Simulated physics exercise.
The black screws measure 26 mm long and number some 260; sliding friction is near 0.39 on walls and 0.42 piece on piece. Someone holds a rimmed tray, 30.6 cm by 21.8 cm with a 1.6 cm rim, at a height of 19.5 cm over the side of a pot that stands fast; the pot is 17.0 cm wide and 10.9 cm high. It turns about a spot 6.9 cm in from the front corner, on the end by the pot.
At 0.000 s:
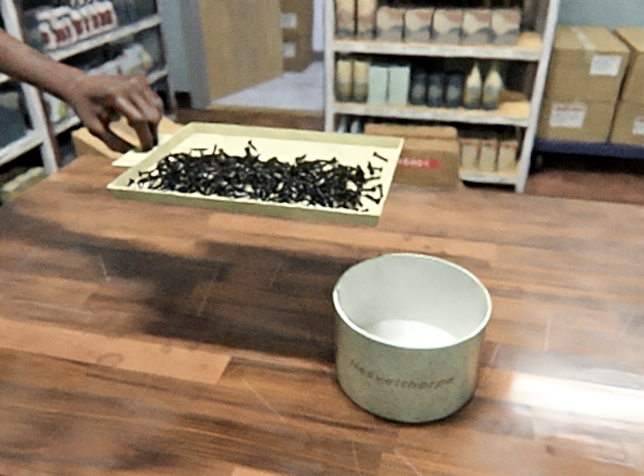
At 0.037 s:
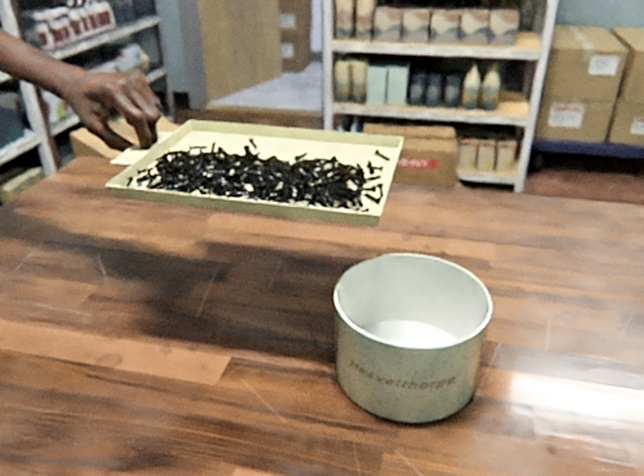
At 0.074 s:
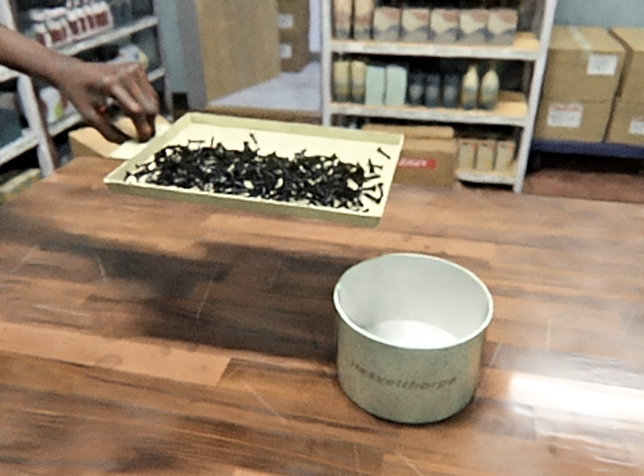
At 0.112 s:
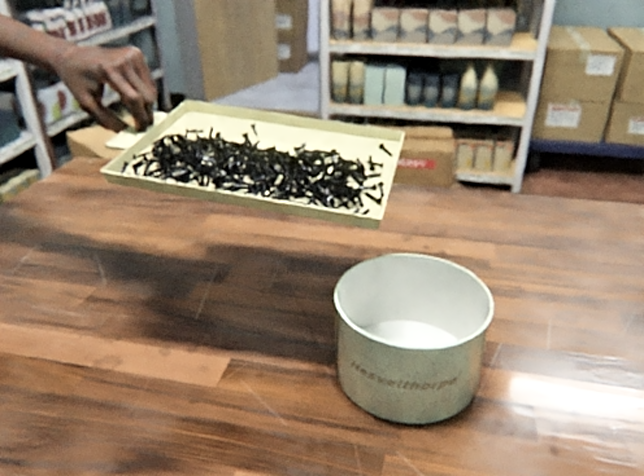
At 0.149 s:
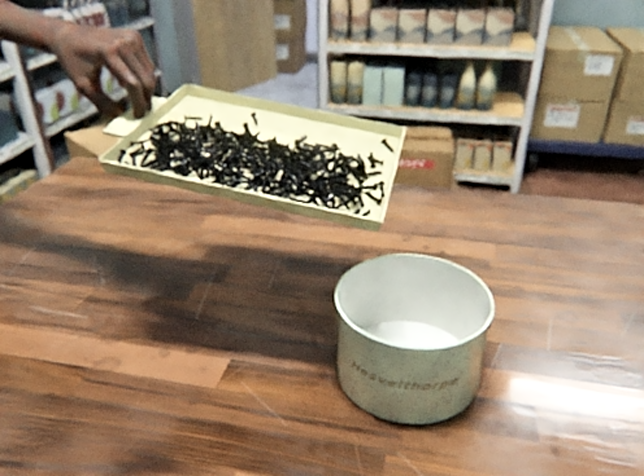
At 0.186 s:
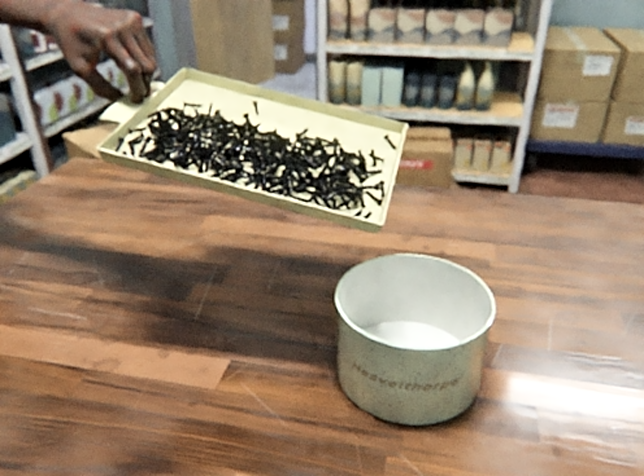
A pale yellow rimmed tray strewn with small black screws is held by a dark-skinned hand at the left, above a brown wooden table with a pale grey-green round pot at the right. Shelves of bottles and cardboard boxes stand behind, seen from slightly above the table. The hand raises the tray's left end, slowly then faster, tilting it down toward the right, while pot and camera stay still.
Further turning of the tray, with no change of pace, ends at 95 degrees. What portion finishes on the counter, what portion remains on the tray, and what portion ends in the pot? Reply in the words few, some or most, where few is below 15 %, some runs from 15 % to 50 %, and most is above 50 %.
Shares - counter: Few; tray: Few; pot: Most.
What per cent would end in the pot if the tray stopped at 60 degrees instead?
Estimated share: About 85 %.
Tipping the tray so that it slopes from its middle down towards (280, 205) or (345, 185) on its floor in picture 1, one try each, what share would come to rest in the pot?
40 and 65 %.
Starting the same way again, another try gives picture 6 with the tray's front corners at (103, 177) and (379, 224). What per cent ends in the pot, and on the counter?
Per cent by place - pot 40, counter 60.
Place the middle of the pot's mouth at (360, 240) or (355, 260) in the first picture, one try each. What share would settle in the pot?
First try around 0 %, second around 35 %.
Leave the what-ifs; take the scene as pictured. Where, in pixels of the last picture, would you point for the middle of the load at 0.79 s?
Roughly (388, 262).
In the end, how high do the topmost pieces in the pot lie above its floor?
I'd say near 3.5 centimetres.
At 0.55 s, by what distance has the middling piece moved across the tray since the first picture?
About 6 cm.
After 0.55 s, tilt 54 degrees; the tray holds 100 %, the pot 0 %.
Then, at 0.79 s, tilt 80 degrees; the tray holds 40 %, the pot 25 %.
Then, at 1.14 s, tilt 95 degrees; the tray holds 0 %, the pot 95 %.
At rest (1.7 s), counter 5 %, tray 0 %, pot 95 %.
